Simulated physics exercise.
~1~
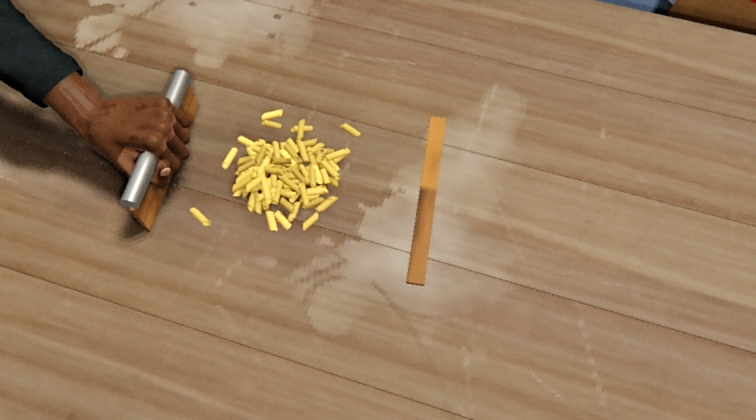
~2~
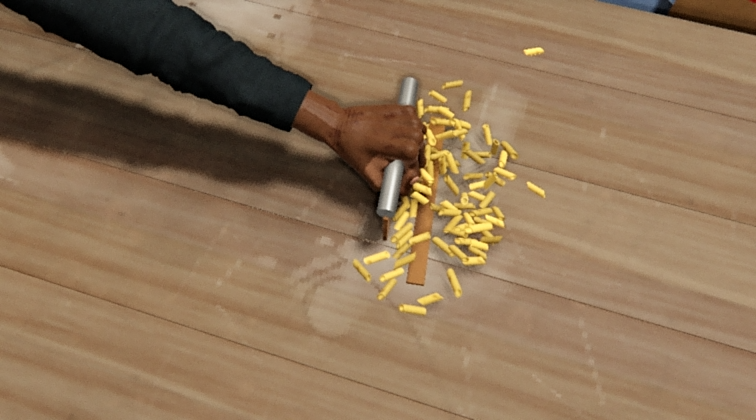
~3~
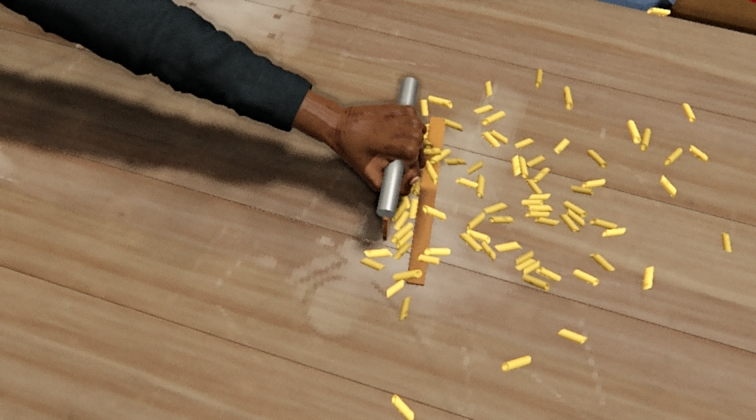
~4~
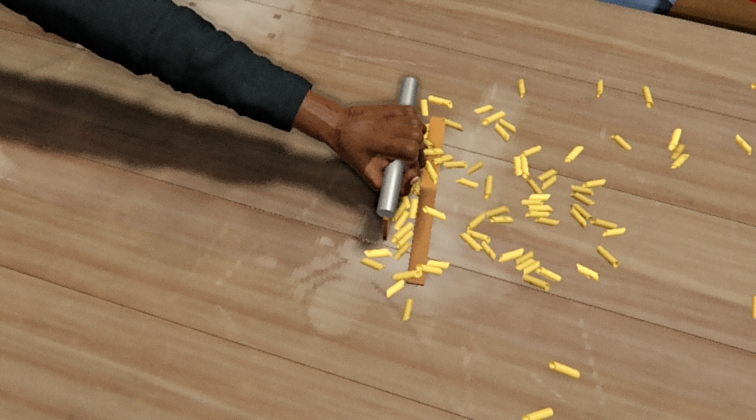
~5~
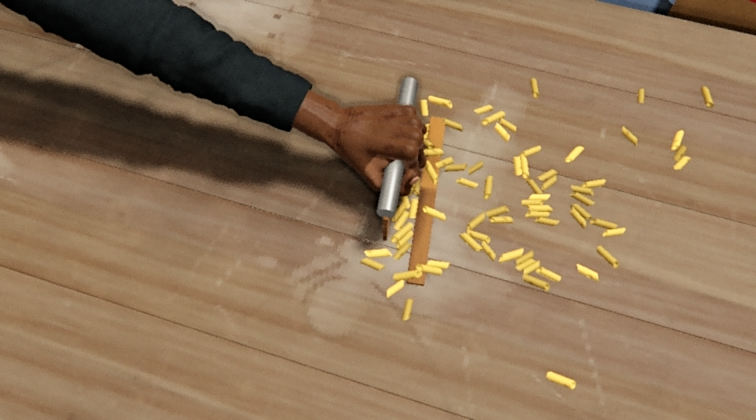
A dark-skinned hand in a dark sleeve grips a scraper with a silver bar at the left of a wooden surface dusted with pale powder, seen from above at a slant. Beside it lies a heap of short yellow pasta pieces, and farther right a narrow orange-brown strip stands across the path. The hand pushes the scraper right, driving the heap into and over the strip, then stops just short of it. Pieces scatter widely to the right, a few sliding far off. Finally many lie spread beyond the strip, with others bunched between it and the still scraper.
